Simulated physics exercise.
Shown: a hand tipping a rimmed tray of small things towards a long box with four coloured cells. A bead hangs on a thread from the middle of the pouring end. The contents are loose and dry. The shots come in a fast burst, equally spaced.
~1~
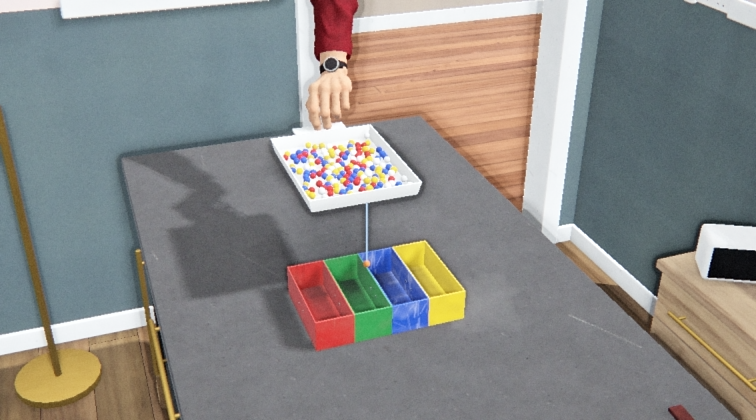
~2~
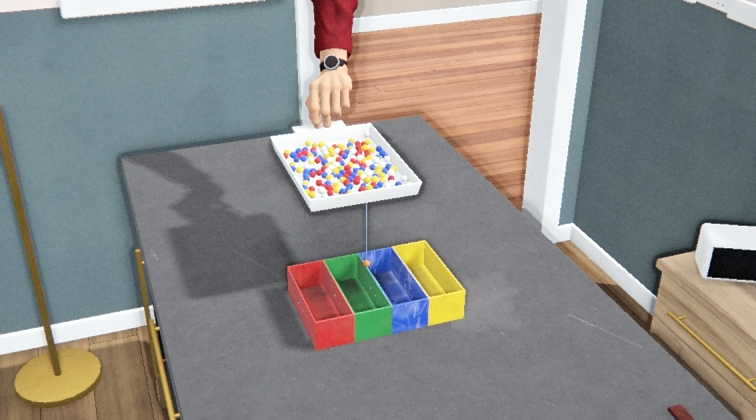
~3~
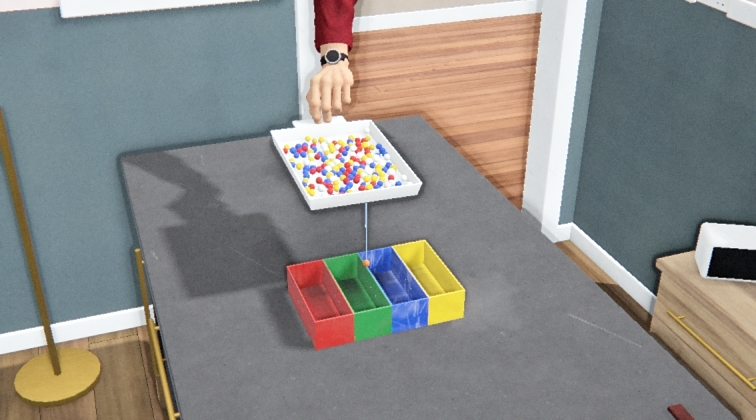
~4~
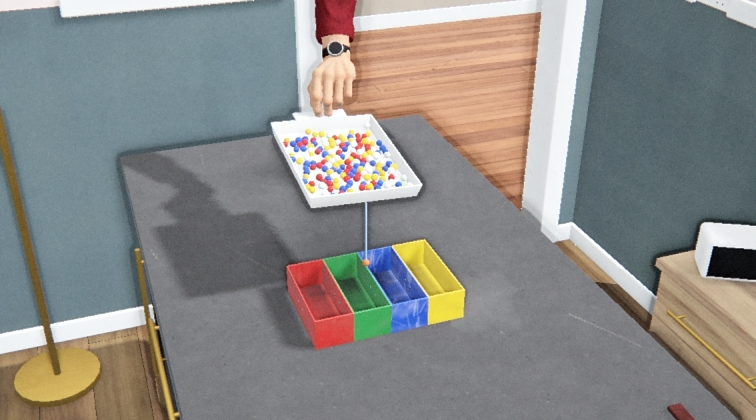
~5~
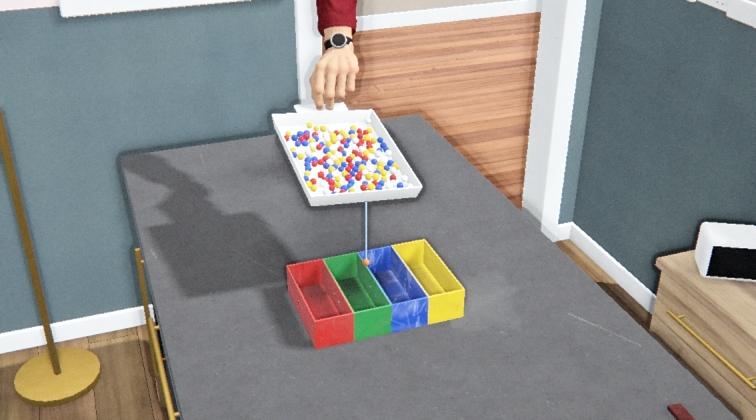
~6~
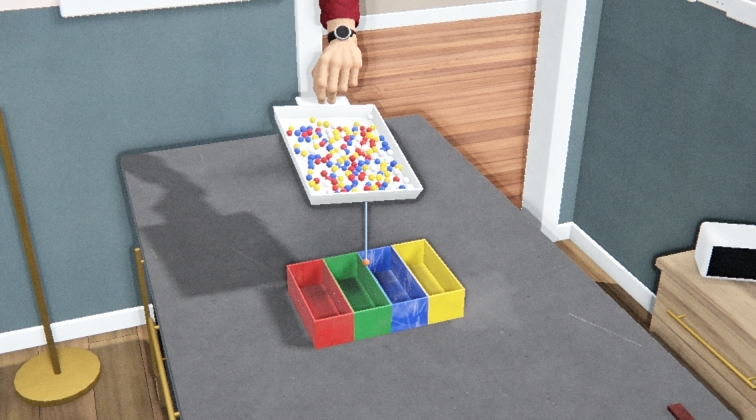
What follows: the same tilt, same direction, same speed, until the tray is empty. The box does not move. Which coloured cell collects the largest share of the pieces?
Yellow.
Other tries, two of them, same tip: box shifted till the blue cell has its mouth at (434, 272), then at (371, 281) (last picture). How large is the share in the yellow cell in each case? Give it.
First try: Roughly 0 per cent; second try: Roughly 40 per cent.
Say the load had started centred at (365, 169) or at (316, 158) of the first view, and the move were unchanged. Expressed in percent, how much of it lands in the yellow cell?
First case: Around 70 %; second case: Around 70 %.
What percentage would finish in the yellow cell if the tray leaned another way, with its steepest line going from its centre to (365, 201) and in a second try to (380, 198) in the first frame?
I'd put it at some 10 % and then some 40 %.
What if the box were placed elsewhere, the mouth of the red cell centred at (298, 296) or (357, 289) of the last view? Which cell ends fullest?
With the first placing it's the yellow cell, with the second it's the blue cell.
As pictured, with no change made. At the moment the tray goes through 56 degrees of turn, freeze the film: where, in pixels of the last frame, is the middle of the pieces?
I'd put the middle of the pieces at roughly (386, 171).
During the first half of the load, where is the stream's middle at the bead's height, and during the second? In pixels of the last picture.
At (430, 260) for the first part, then at (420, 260) for the others.
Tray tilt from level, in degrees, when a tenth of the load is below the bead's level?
The tilt is near 70° by then.
Soon after the last picture, tray tipped steeply; nearly all on the tray; a stray few falling or outside the box.
A little later, tray tipped right over; a small part on the tray; about half in the yellow cell; a small part in the blue cell; a stray few in the green cell; about a quarter falling or outside the box.
Later still, tray tipped past a quarter turn; most in the yellow cell; a small part in the blue cell; a stray few in the green cell; a small part falling or outside the box.
At rest, tray tipped past a quarter turn; most in the yellow cell; a small part in the blue cell; a stray few in the green cell; none in the red cell; a small part outside the box.
